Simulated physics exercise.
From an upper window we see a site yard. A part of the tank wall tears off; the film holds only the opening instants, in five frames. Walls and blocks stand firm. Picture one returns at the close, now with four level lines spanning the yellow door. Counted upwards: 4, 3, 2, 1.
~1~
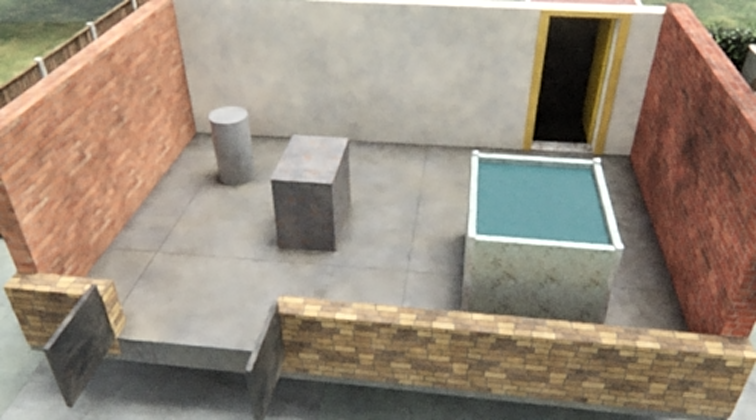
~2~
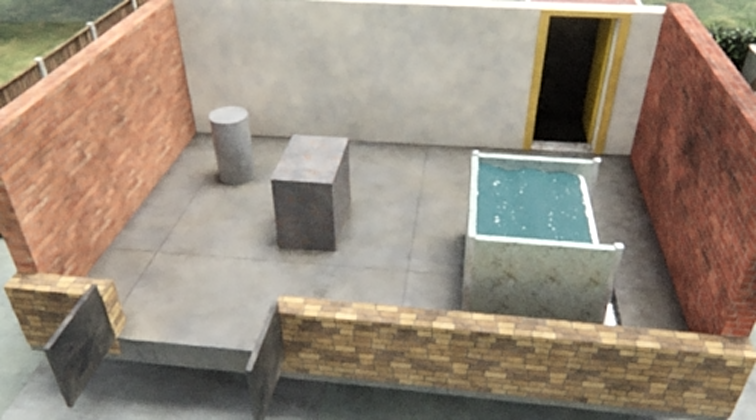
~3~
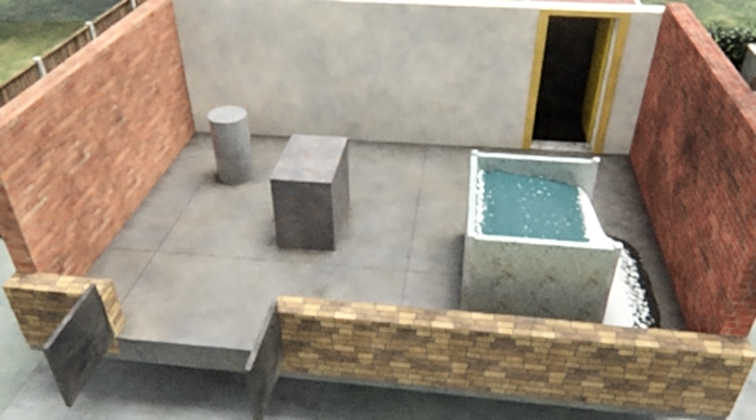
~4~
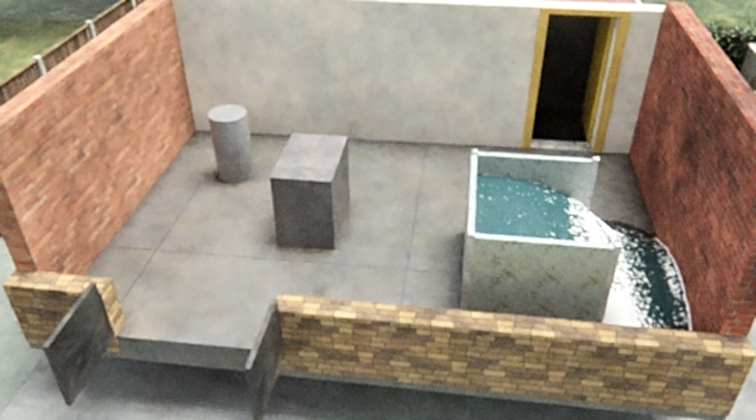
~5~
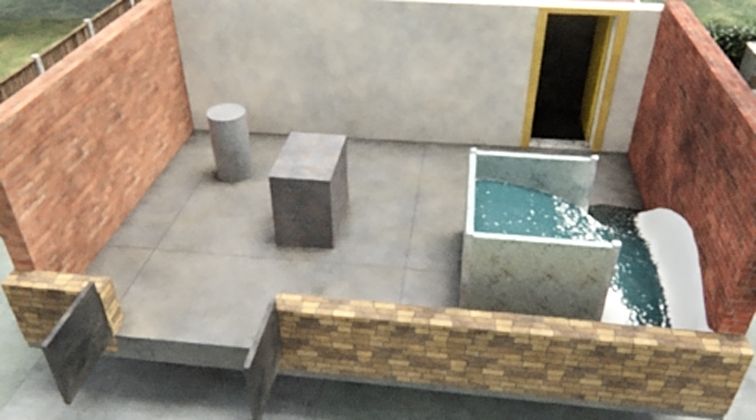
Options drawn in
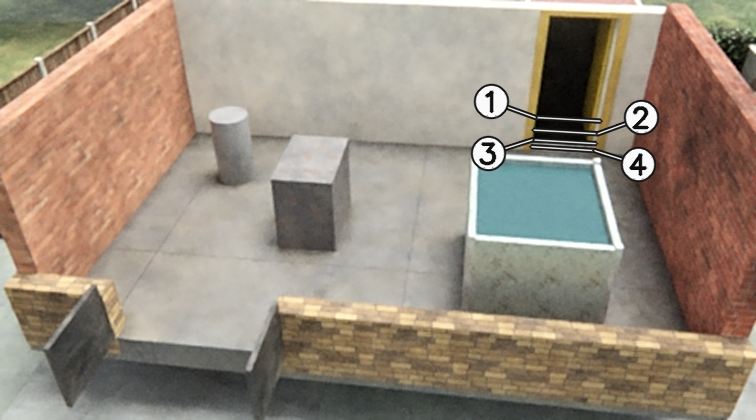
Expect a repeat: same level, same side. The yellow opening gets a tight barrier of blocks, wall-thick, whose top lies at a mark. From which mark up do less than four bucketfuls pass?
Take 2.
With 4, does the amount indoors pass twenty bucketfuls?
Yes, it does.
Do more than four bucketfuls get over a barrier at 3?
Yes, it does.
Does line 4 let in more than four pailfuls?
Yes, that goes wrong.
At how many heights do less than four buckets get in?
Two of the four.
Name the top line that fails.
Line 3.
On the marked copy, 1 at (567, 119); 2 at (565, 131); 3 at (563, 141); 4 at (562, 148); from the bottom up 4, 3, 2, 1.
For line 1, nothing gets over.
For line 2, a bucket or two gets in.
For line 3, about 13 bucketfuls get in.
For line 4, dozens of bucketfuls pour in.
